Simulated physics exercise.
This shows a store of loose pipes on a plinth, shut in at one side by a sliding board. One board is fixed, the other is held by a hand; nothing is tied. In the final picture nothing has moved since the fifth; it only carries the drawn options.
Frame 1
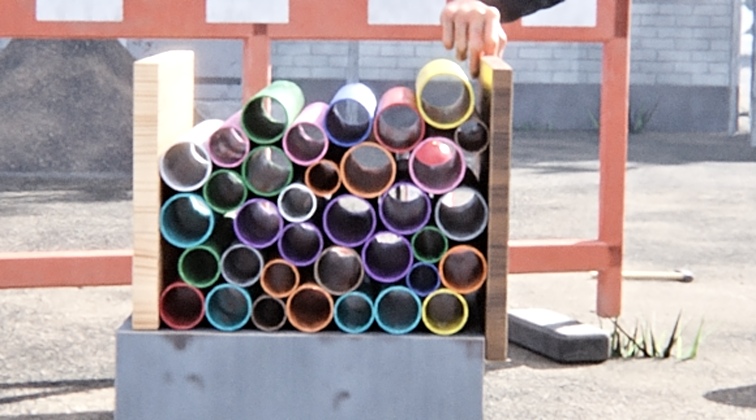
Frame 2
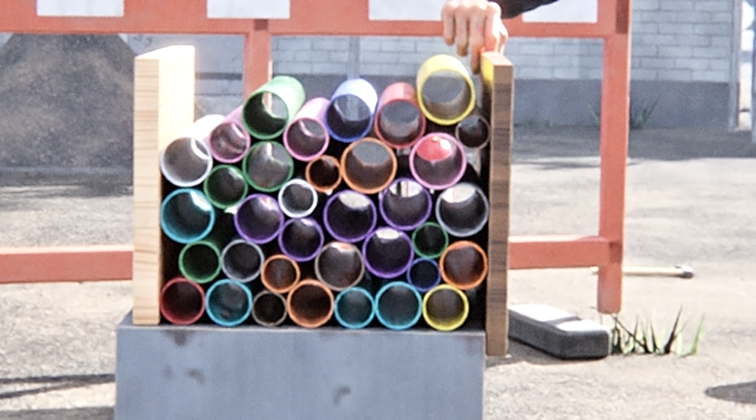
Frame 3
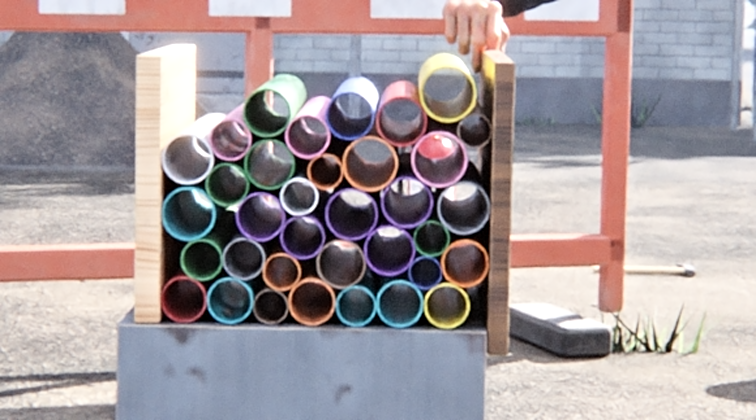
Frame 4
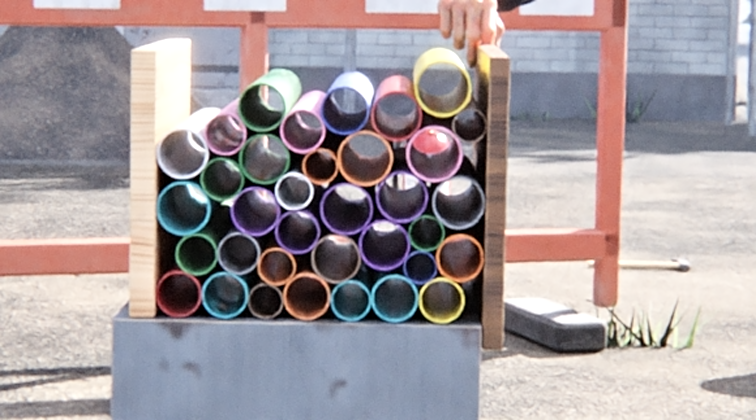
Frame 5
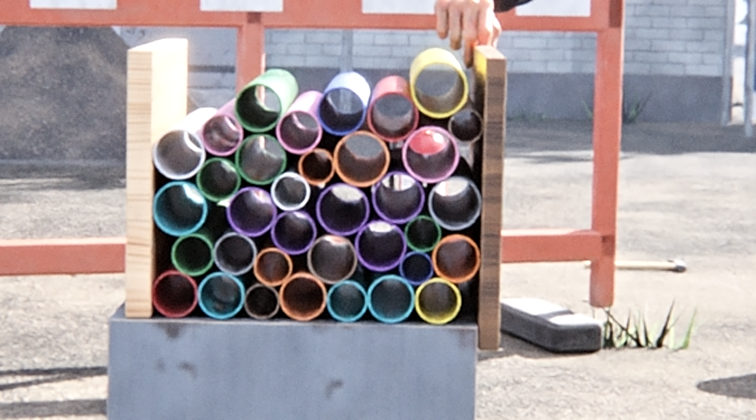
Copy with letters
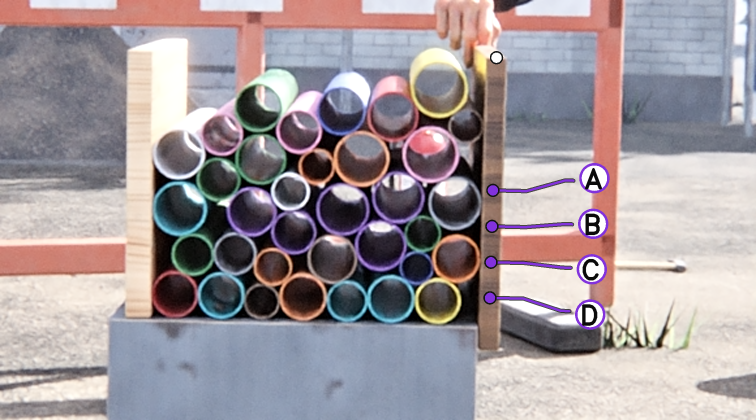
A sunlit paved yard with a pale block wall and a red-orange barrier behind is seen from the front, close to level. Loose pipes rimmed in purple, turquoise, green, orange, red and yellow lie stacked on a grey plinth between two upright wooden boards, a hand resting atop the right one. The pipes, boards and hand stay practically still while the camera drifts slightly downward, then a little right.
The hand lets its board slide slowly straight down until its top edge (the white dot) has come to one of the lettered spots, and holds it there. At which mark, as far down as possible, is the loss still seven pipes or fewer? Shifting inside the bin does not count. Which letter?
Lower it to C and no more.
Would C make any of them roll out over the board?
Yes.
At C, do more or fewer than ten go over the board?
At C, fewer than ten.
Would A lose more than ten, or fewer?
Fewer than ten.
On the marked copy, A at (493, 190); B at (492, 226); C at (491, 262); D at (490, 298); the white dot at (497, 57).
Following C. Soon after the start, top of the board (483, 146).
Later, top of the board (481, 244).
In the end, top of the board (480, 261), five out over the board.
As for the rest, A one out over the board; B two out over the board; D more than seven out over the board.
